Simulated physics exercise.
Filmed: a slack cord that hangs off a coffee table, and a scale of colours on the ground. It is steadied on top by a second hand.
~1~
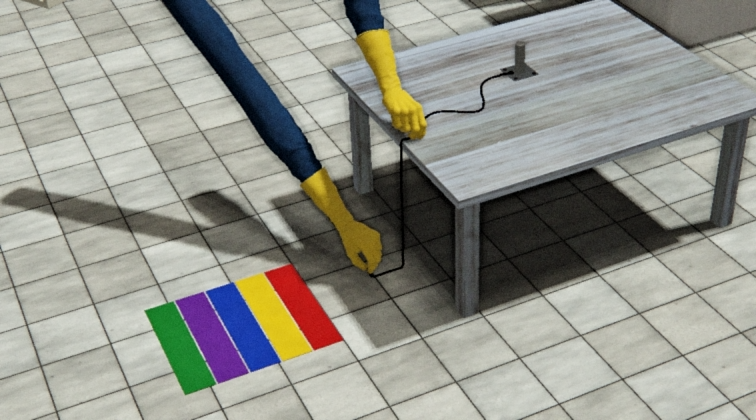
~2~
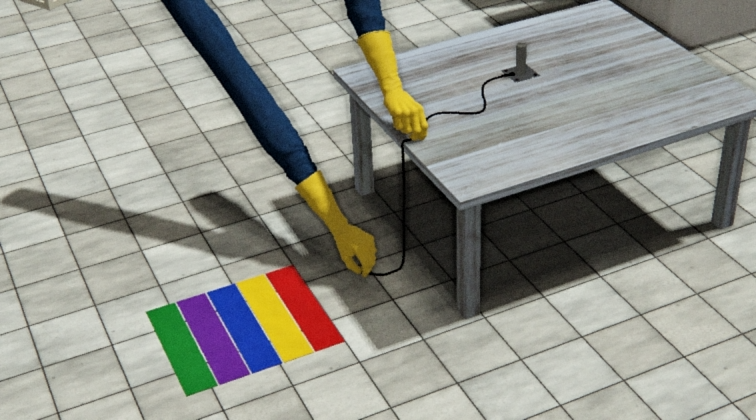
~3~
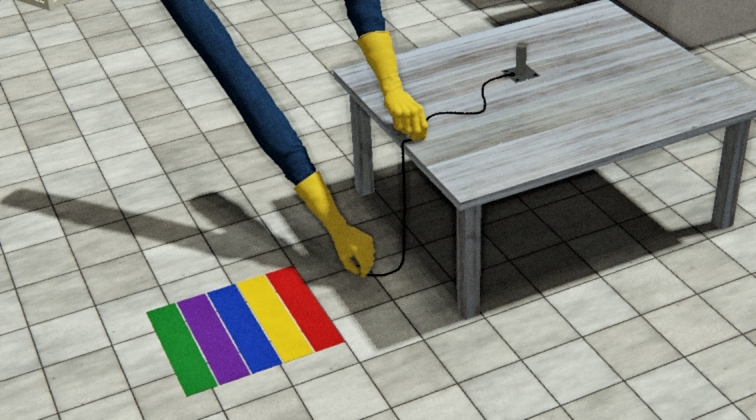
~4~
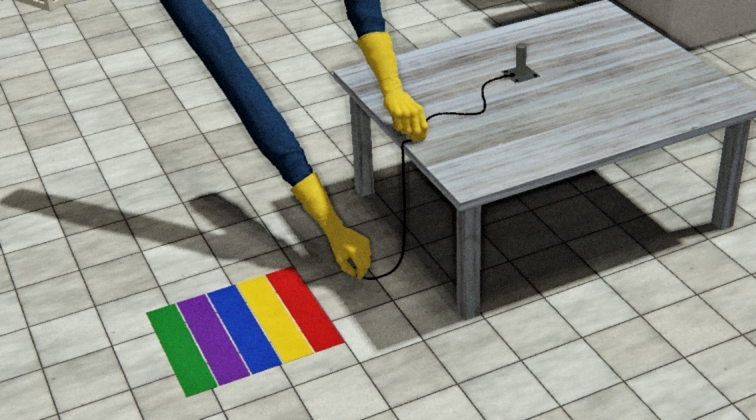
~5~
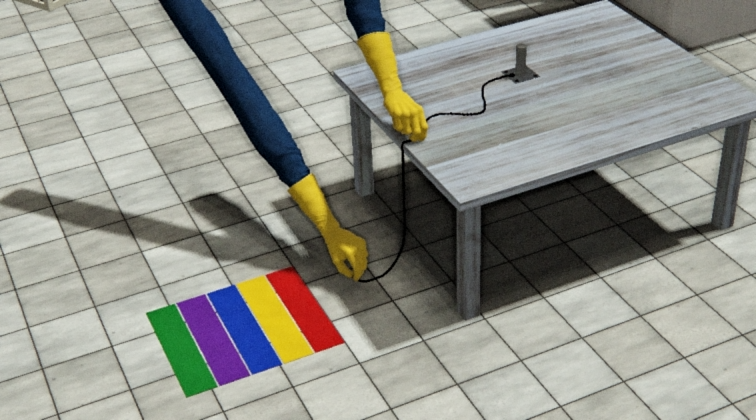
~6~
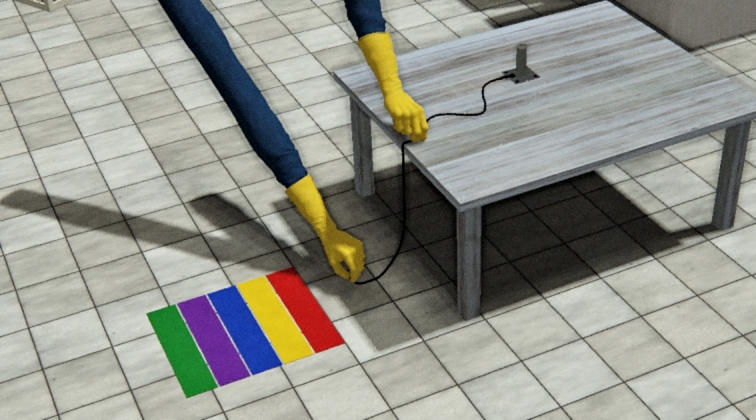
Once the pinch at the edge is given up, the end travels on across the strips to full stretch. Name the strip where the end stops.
Blue.
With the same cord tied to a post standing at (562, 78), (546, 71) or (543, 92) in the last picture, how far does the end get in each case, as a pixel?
Somewhere near (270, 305), (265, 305) and (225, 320), in that order.
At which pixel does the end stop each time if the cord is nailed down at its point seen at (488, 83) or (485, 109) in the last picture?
(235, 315); (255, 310).
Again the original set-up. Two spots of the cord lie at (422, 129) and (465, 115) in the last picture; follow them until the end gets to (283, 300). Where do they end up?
Taking them in turn, (398, 143) and then (438, 117).
Soon after, end near (283, 300); over yellow.
Then, end near (250, 310); over blue.
At full stretch, end near (231, 317); over blue. The end stops over the blue strip.
